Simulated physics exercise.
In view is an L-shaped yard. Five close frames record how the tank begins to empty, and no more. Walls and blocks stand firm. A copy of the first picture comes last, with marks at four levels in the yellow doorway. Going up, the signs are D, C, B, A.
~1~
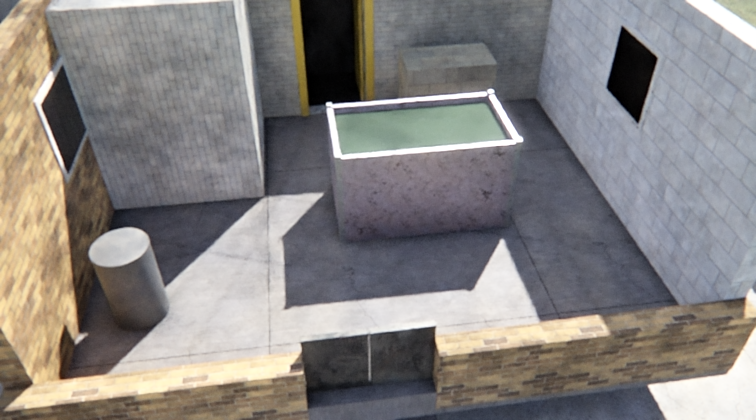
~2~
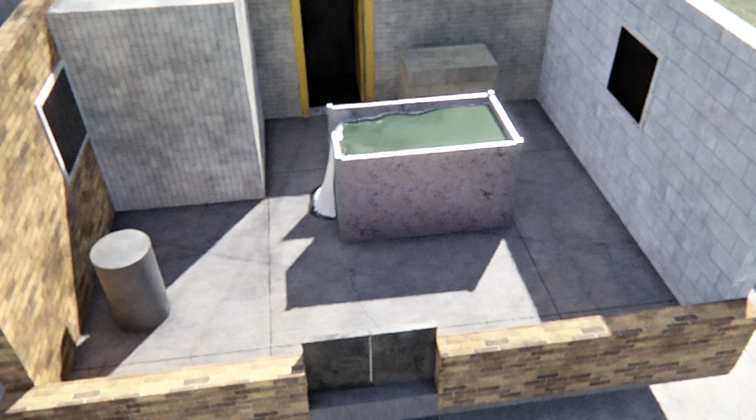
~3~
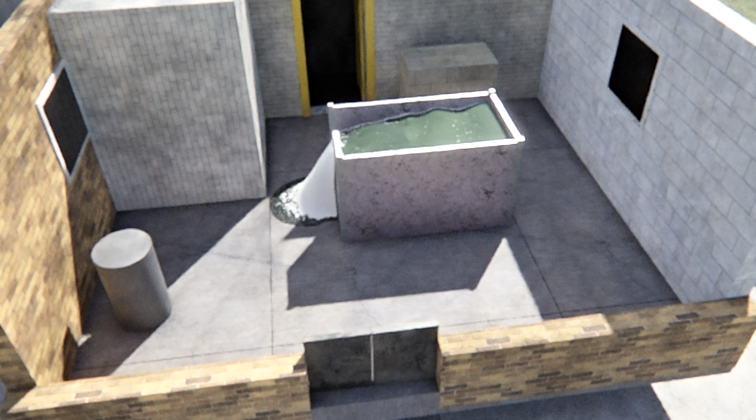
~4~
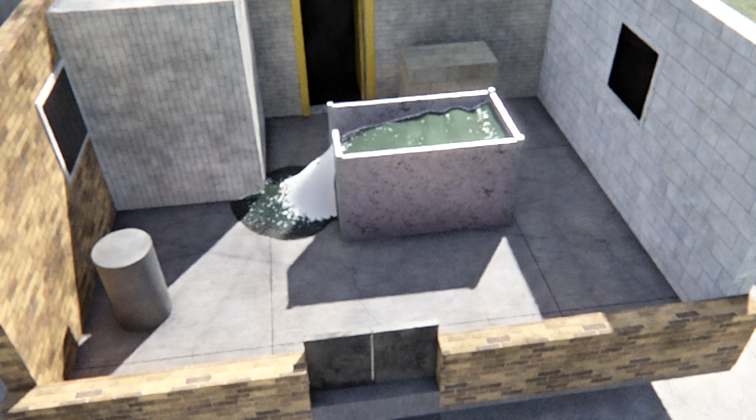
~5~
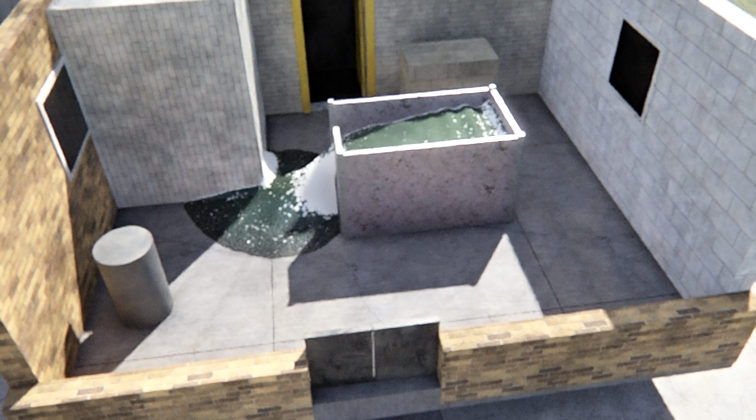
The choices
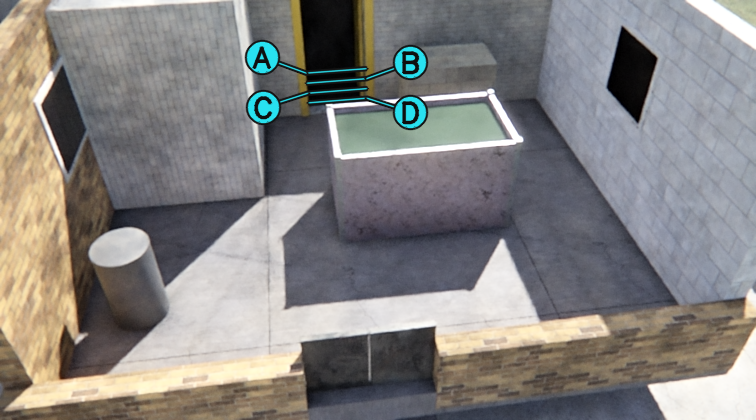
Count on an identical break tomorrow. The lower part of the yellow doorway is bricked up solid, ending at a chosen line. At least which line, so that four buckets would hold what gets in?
The answer is height D.
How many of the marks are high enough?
All of the four.
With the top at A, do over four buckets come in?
No.
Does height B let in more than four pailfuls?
No, not at all.
On the marked copy, A at (336, 70); B at (336, 80); C at (337, 90); D at (338, 100); from the bottom up D, C, B, A.
With A, nothing gets over.
With B, nothing gets over.
With C, nothing gets over.
With D, a splash gets over, under a bucket.
